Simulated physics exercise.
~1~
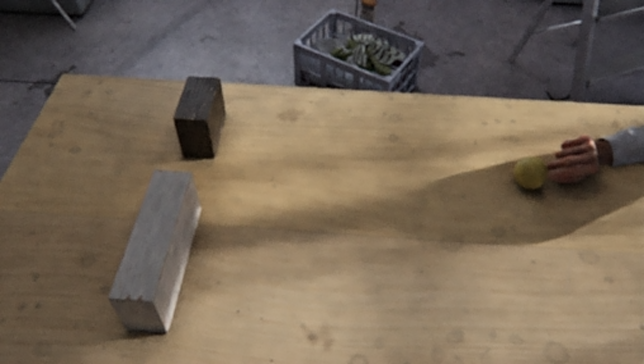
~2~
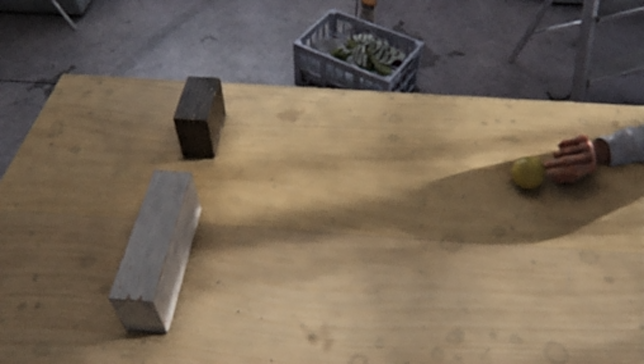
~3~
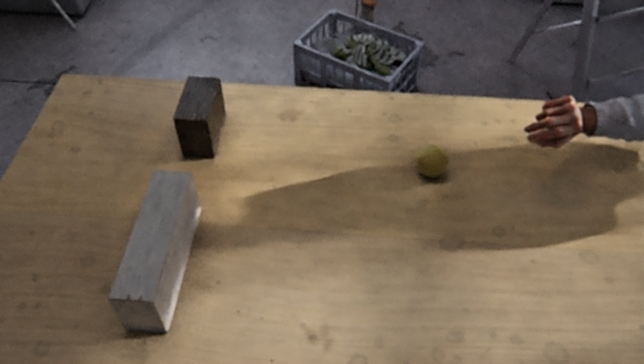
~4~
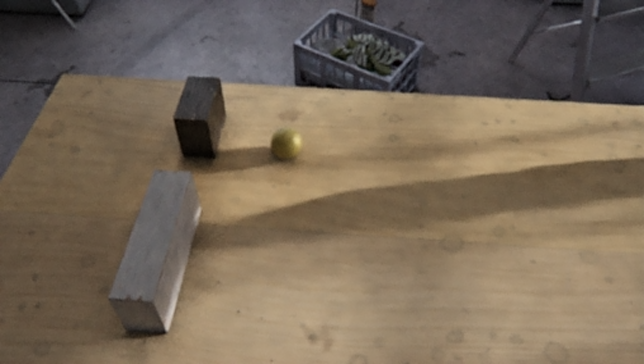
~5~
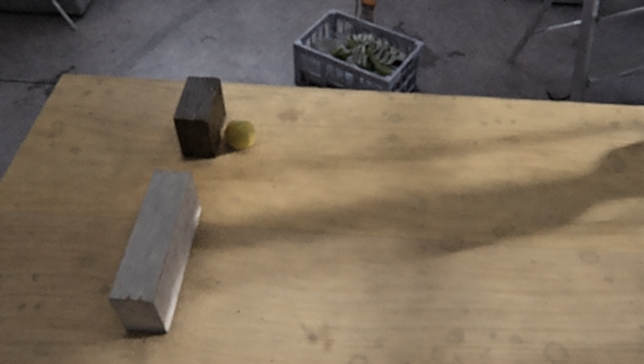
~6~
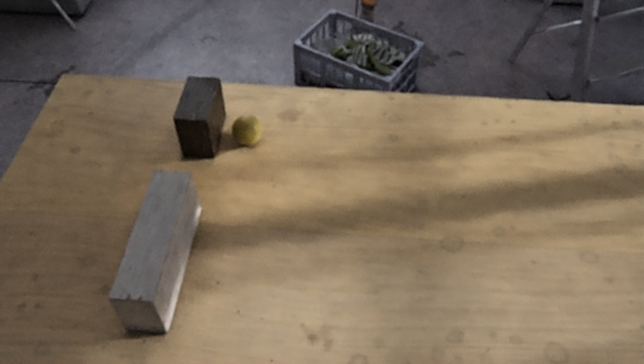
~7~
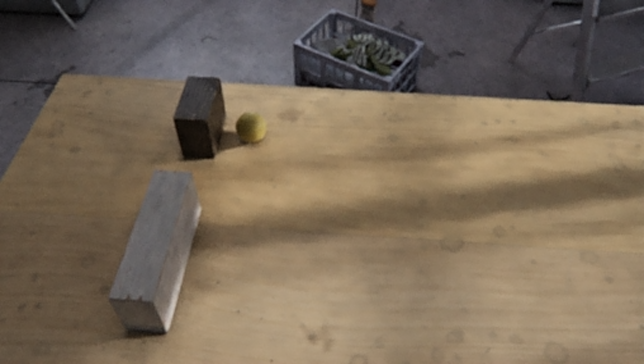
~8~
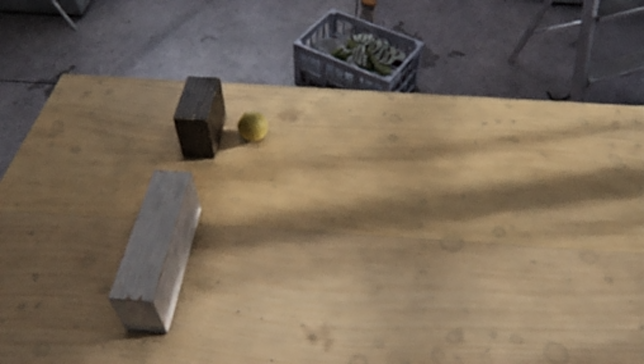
In a room with a grey floor, a pale wooden table is seen from above at an angle, with a plastic crate standing on the floor beyond its far edge. A black block stands toward the upper left of the table, and a longer white block lies nearer the viewer, leaving a gap between them. At the right, a hand holds a yellow lemon, then releases it and draws back out of view. The lemon rolls left across the wood toward the black block and meets its right side. It rebounds slightly to the right and stops beside the block, without passing through the gap.
